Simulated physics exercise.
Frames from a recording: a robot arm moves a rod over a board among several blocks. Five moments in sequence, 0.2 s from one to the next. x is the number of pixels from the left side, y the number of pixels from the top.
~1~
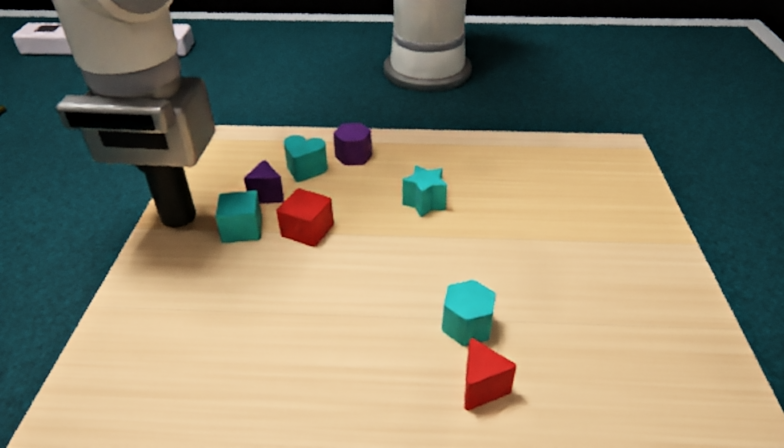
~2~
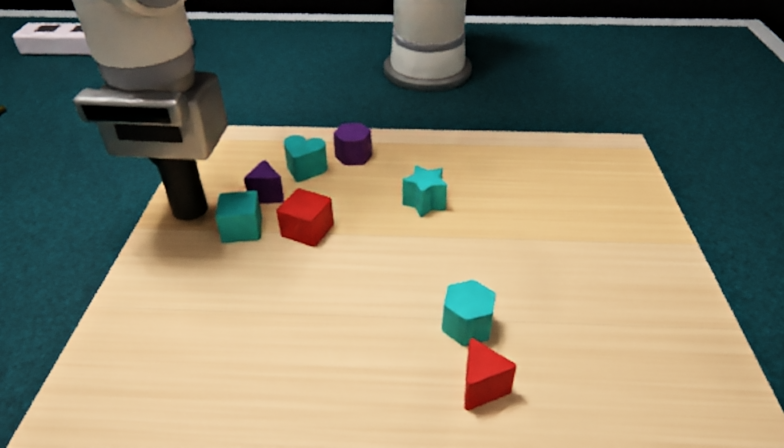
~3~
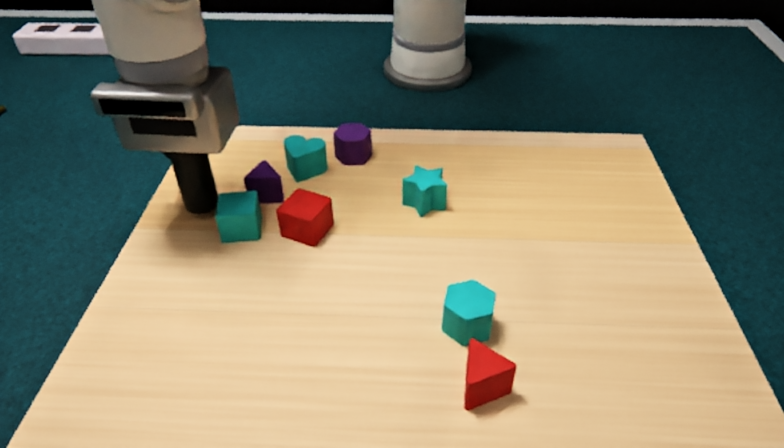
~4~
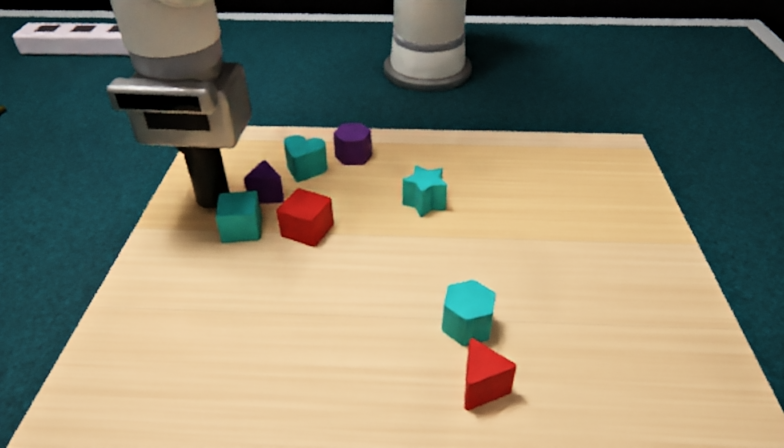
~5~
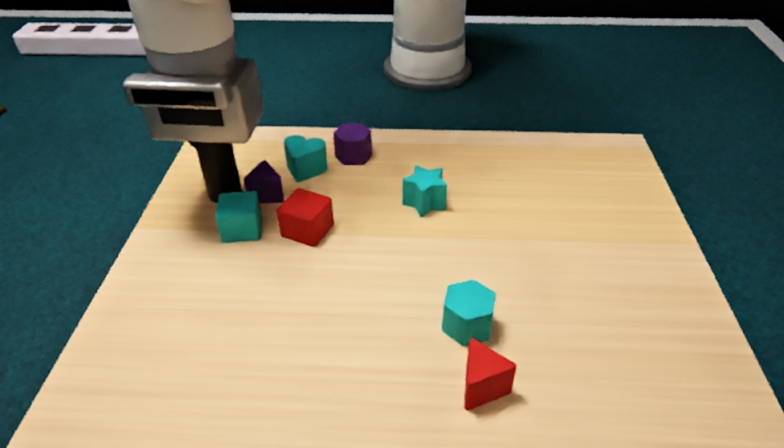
A robot arm moves a black rod rightward behind the turquoise block while the blocks stay still.
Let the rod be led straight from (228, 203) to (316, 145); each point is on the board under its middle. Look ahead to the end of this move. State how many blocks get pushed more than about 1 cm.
Total: One.
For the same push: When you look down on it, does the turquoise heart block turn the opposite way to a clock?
I believe not.
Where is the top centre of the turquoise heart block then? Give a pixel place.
Roughly at (322, 139).
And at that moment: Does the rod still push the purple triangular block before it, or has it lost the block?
When the path ends, it will lie beside or behind the rod.
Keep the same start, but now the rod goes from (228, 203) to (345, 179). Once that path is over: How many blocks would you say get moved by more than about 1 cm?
Two blocks shift.
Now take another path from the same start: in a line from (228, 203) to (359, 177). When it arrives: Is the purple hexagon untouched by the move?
That would be a yes.
The first path, step by step. One third of the way, rod (258, 172); purple triangular block (268, 170).
Two thirds of the way, rod (288, 153); purple triangular block (268, 170); turquoise heart block (315, 141), turned 40° clockwise.
At the end, rod (315, 136); turquoise four-sided block in place; purple triangular block (268, 170); turquoise heart block (322, 139), turned 60° clockwise; purple hexagon (355, 131).
